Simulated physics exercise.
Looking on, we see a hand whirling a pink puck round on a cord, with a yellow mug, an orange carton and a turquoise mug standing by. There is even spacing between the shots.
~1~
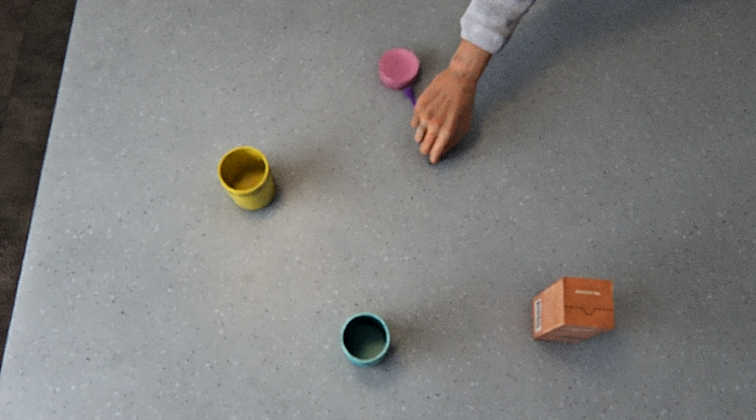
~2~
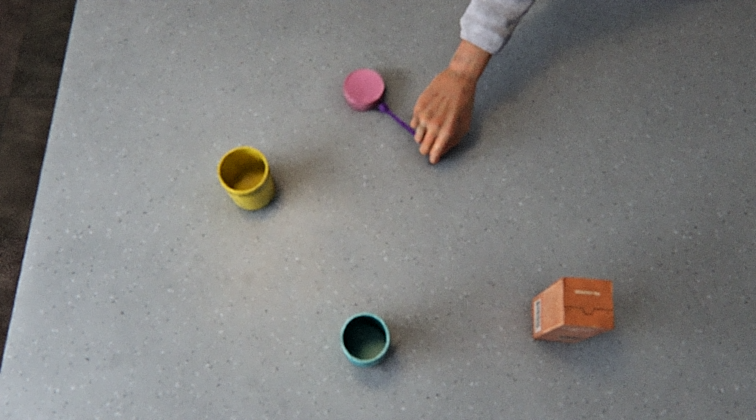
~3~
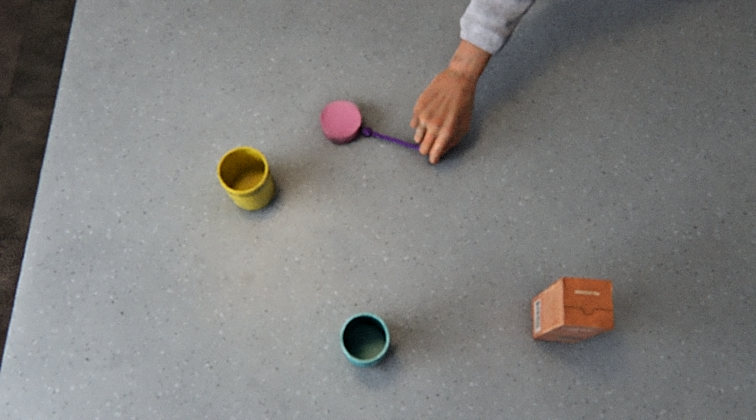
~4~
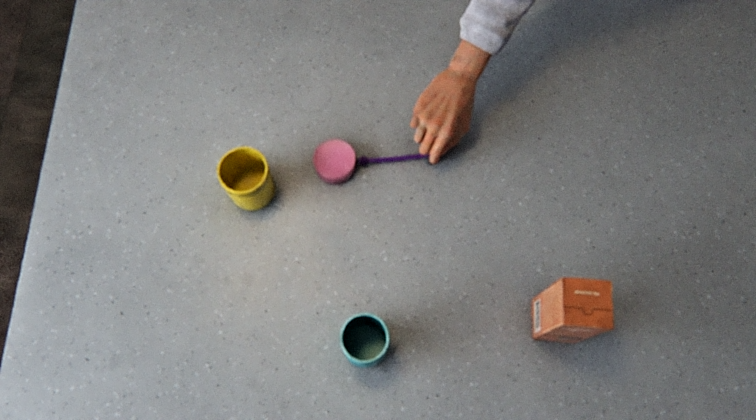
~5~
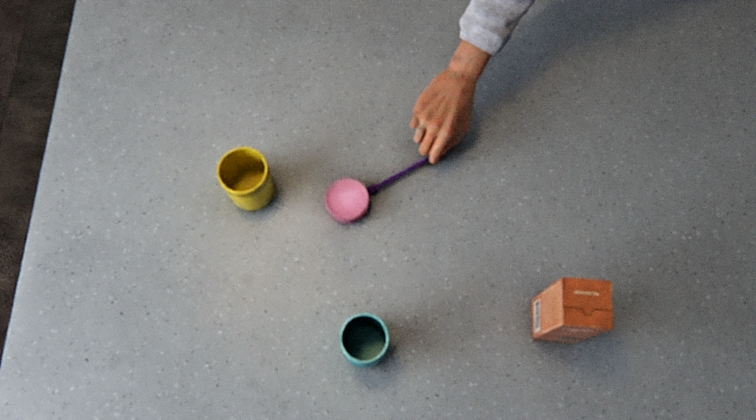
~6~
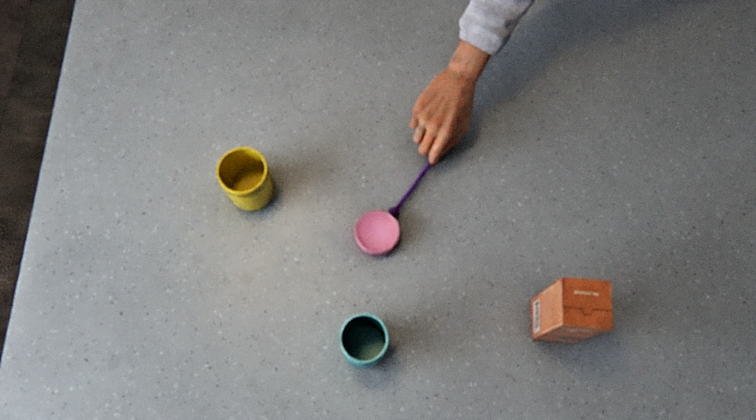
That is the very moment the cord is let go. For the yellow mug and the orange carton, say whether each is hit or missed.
The yellow mug is missed, the orange carton is hit.
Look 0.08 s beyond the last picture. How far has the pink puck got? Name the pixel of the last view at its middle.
By then you'd find it at pixel (459, 274).
Then, 0.08 s later than the last view, puck near (459, 274).
Then, 0.20 s later than the last view, puck near (549, 317); orange carton pushed aside.
Finally, puck near (586, 335); orange carton knocked over. The yellow mug remains clear and the orange carton takes the knock.
